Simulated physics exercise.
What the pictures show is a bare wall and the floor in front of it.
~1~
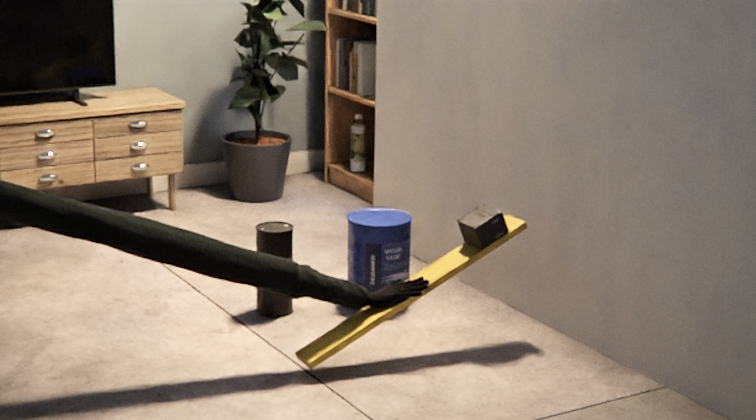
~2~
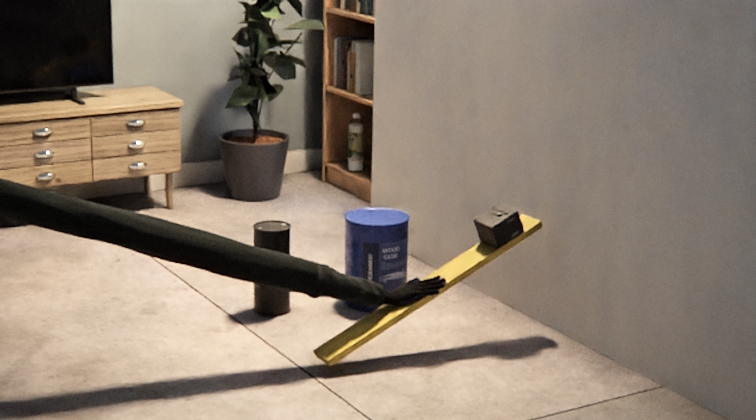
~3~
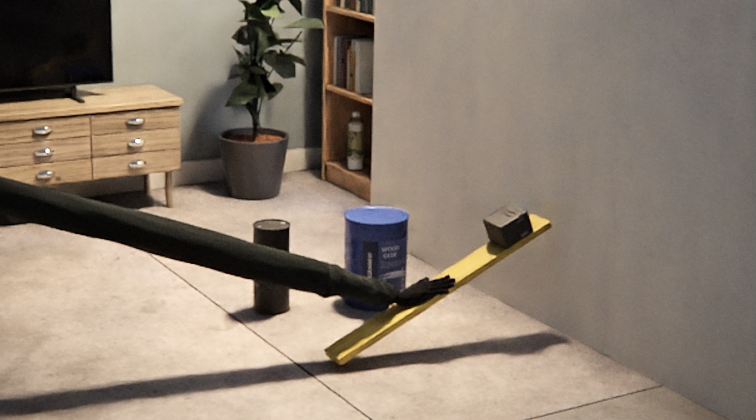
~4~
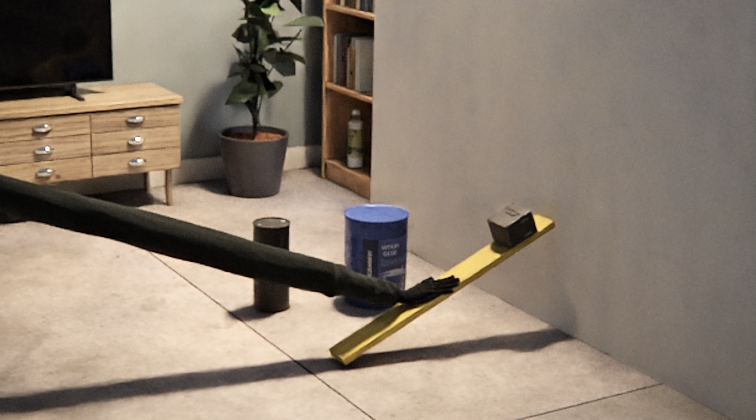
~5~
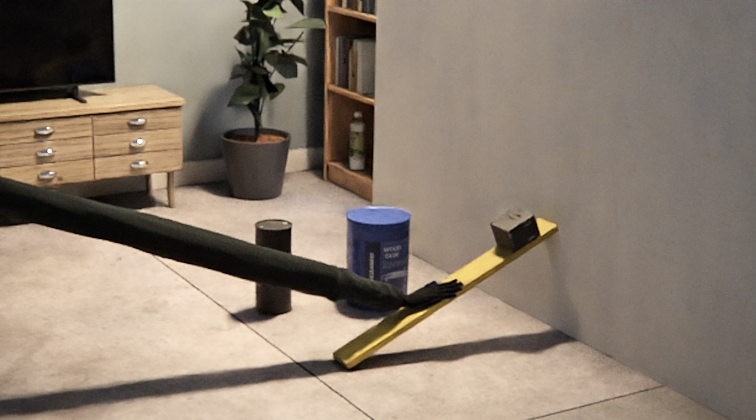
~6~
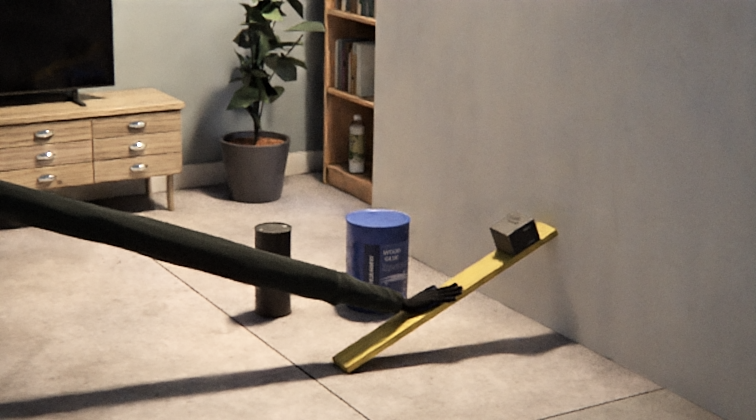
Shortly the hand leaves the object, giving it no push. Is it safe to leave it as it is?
Okay, so it starts to skid down.
Then, 0.30 s later than the last frame, yellow plank 15° lower than it was left near (439, 327).
Then, 0.40 s later than the last frame, yellow plank 23° lower than it was left near (436, 339).
Then, 0.60 s later than the last frame, yellow plank 23° lower than it was left near (436, 345).
When it is over, moved from the start, yellow plank; the other 2 as before. End places, in pixels of the last picture, yellow plank near (436, 345). The plank slips out.
